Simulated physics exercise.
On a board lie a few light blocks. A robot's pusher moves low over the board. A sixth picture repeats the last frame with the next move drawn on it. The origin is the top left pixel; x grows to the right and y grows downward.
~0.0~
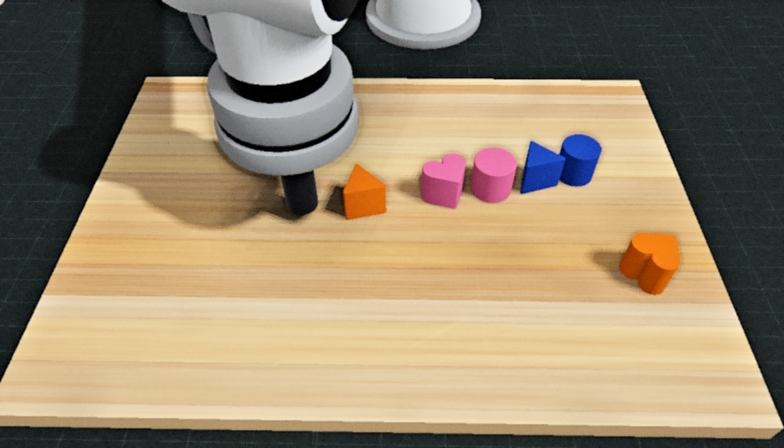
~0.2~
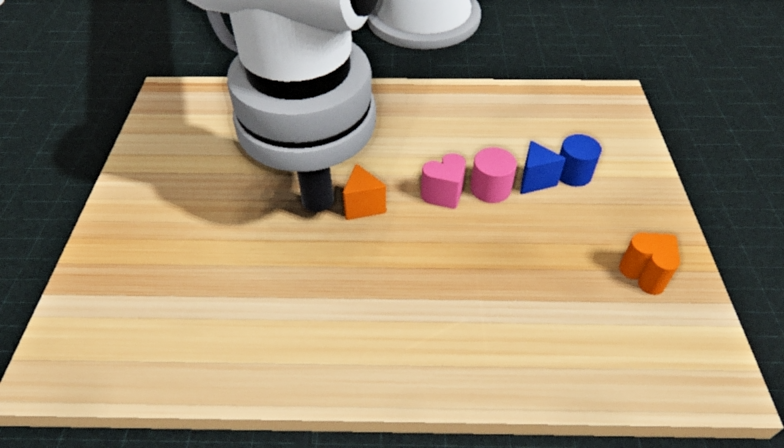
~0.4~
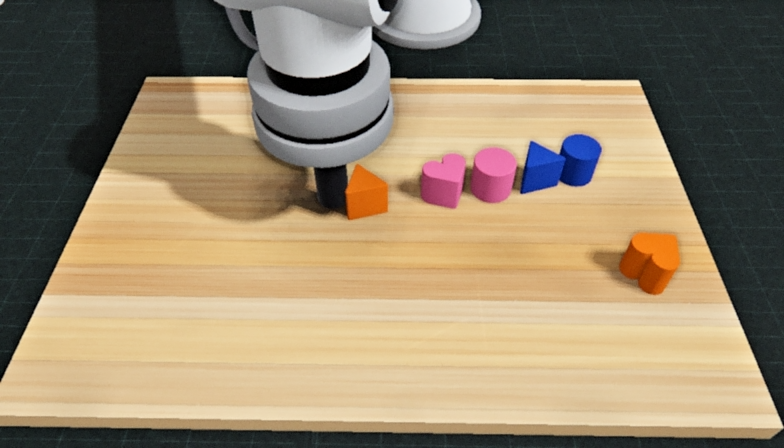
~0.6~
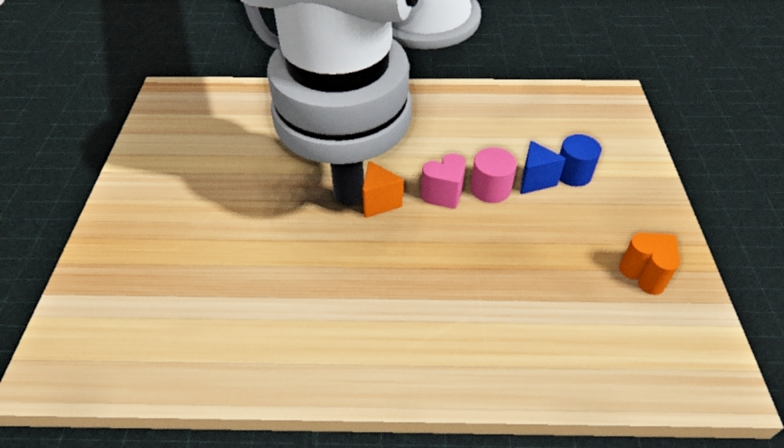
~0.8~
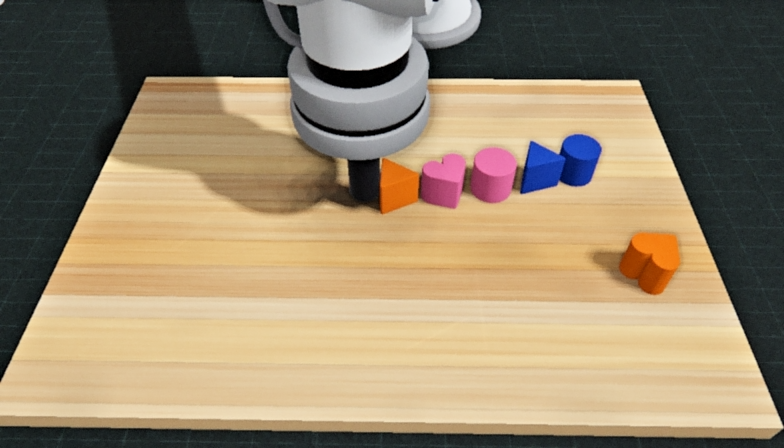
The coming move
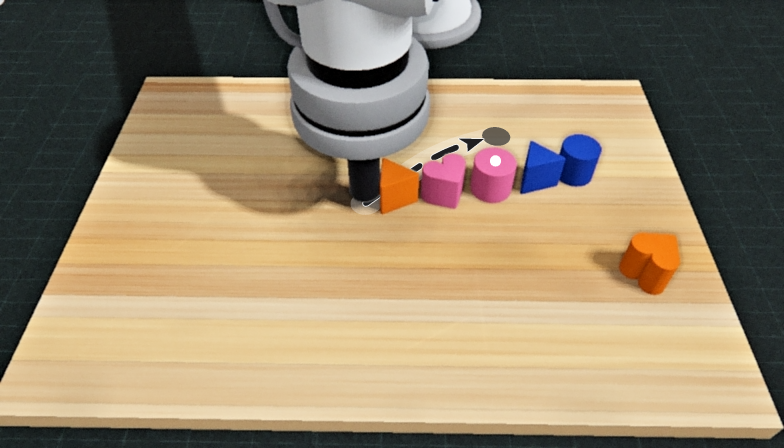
A grey and white robot arm with a black pusher stands over a pale wooden board on a dark floor, seen from above at an angle by a still camera. An orange triangular block, pink heart, pink round block, blue triangle and blue cylinder line up rightward, with an orange heart lower right. The pusher slides right, meets the orange triangular block and pushes it a short way toward the unmoving pink heart.
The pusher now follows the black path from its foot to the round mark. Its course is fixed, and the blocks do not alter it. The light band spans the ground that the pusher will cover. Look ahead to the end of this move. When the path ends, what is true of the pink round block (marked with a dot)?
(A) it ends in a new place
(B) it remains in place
Choice B: It remains in place.
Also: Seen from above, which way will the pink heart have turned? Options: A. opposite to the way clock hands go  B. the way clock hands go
My answer is option A.
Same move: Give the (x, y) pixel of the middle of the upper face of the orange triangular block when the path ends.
The answer is (419, 168).
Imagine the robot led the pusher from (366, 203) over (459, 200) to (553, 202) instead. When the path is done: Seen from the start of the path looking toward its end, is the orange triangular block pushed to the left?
In short: No.
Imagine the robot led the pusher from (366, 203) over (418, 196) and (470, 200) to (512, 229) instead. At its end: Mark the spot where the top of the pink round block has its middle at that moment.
So, by the moment the path ends, you'll find the top centre of the pink round block at (513, 154).
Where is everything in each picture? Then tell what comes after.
In the first picture, lower end of the pusher at (303, 204), tops of blocks, orange triangular block at (362, 180), pink heart at (446, 167), pink round block at (495, 161).
In the second picture, pusher at (318, 201), blocks as before.
In the third picture, pusher at (334, 198), blocks as before.
In the fourth picture, pusher at (349, 194), orange triangular block at (379, 176).
In the fifth picture, pusher at (365, 191), orange triangular block at (394, 172), pink heart at (446, 167), pink round block at (495, 161).
The drawn path runs from (366, 203) through (427, 161) to (496, 136); the dot is on the pink round block.
On the path given first. One third of the way, pusher at (409, 161); orange triangular block at (419, 168), turned 45° clockwise; pink heart at (457, 168), turned 25° anticlockwise.
Two thirds of the way, pusher at (451, 138); orange triangular block at (419, 168), turned 45° clockwise; pink heart at (457, 168), turned 25° anticlockwise.
At the end, pusher at (498, 124); orange triangular block at (419, 168), turned 45° clockwise; pink heart at (457, 168), turned 25° anticlockwise; pink round block not moved.
